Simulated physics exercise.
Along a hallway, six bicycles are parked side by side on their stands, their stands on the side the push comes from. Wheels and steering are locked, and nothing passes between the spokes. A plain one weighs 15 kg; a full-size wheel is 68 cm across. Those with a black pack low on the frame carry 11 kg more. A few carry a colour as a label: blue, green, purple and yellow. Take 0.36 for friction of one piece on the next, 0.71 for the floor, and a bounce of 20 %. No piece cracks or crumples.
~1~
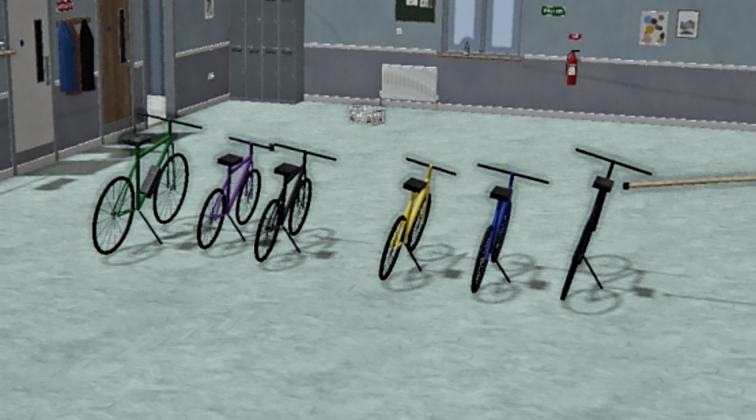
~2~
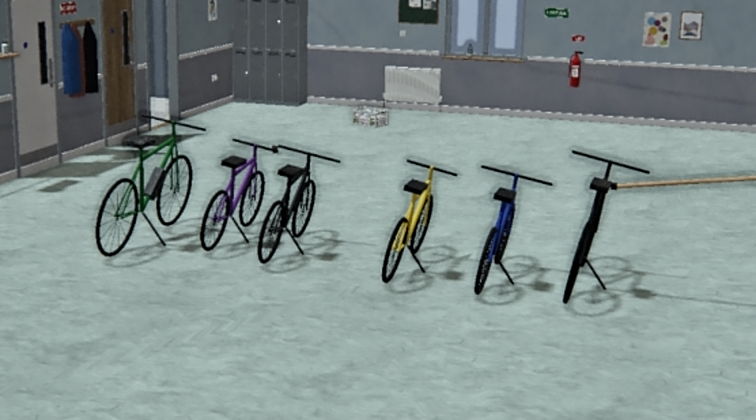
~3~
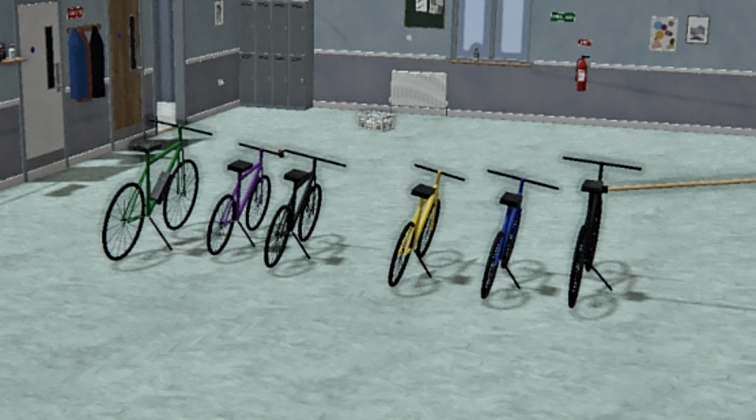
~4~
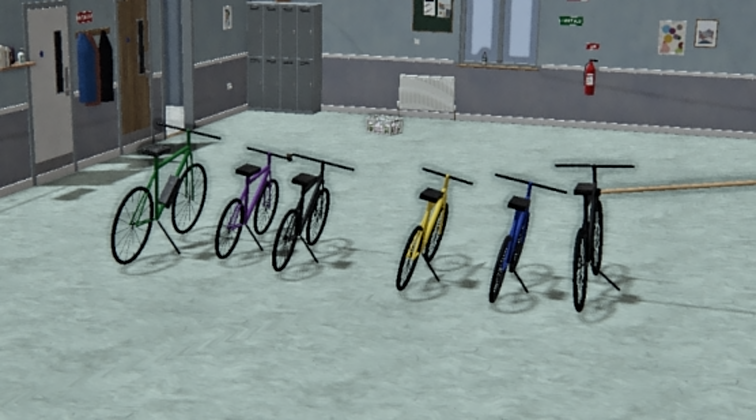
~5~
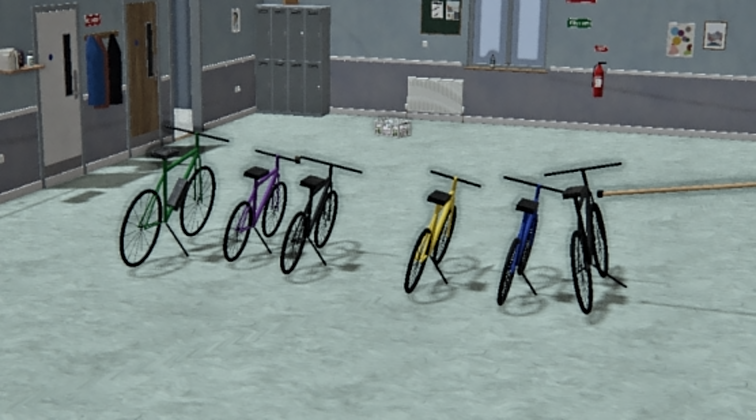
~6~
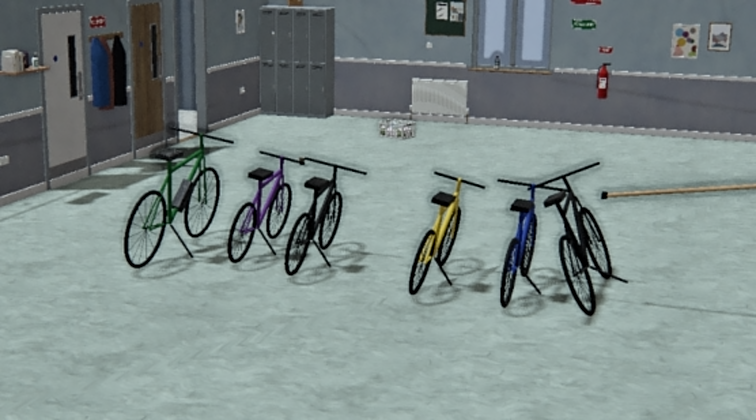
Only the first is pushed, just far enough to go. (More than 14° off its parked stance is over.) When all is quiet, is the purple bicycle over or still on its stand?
That bicycle remains upright.
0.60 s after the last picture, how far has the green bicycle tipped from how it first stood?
Roughly 0°.
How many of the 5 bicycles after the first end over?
2 of them.
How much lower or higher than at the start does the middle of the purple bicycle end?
About 0 cm lower.
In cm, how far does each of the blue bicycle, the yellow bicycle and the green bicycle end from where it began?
Blue 60, yellow 70, green 0.
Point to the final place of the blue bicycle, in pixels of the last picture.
At about (467, 268).
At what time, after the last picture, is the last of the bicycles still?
At about 1.5 s.
Then, 0.32 s after the last picture, 1 of the 5 other bicycles over; purple bicycle unmoved; blue bicycle leaning 25°.
Then, 0.60 s after the last picture, 2 of the 5 other bicycles over; purple bicycle unmoved; blue bicycle leaning 49°.
Then, 1.00 s after the last picture, 2 of the 5 other bicycles over; purple bicycle unmoved; yellow bicycle lying flat.
At rest, 2 of the 5 other bicycles over; purple bicycle unmoved; yellow bicycle lying flat; blue bicycle lying flat. Three left standing. As the last picture would show them, middles, purple bicycle near (264, 204), yellow bicycle near (376, 260).
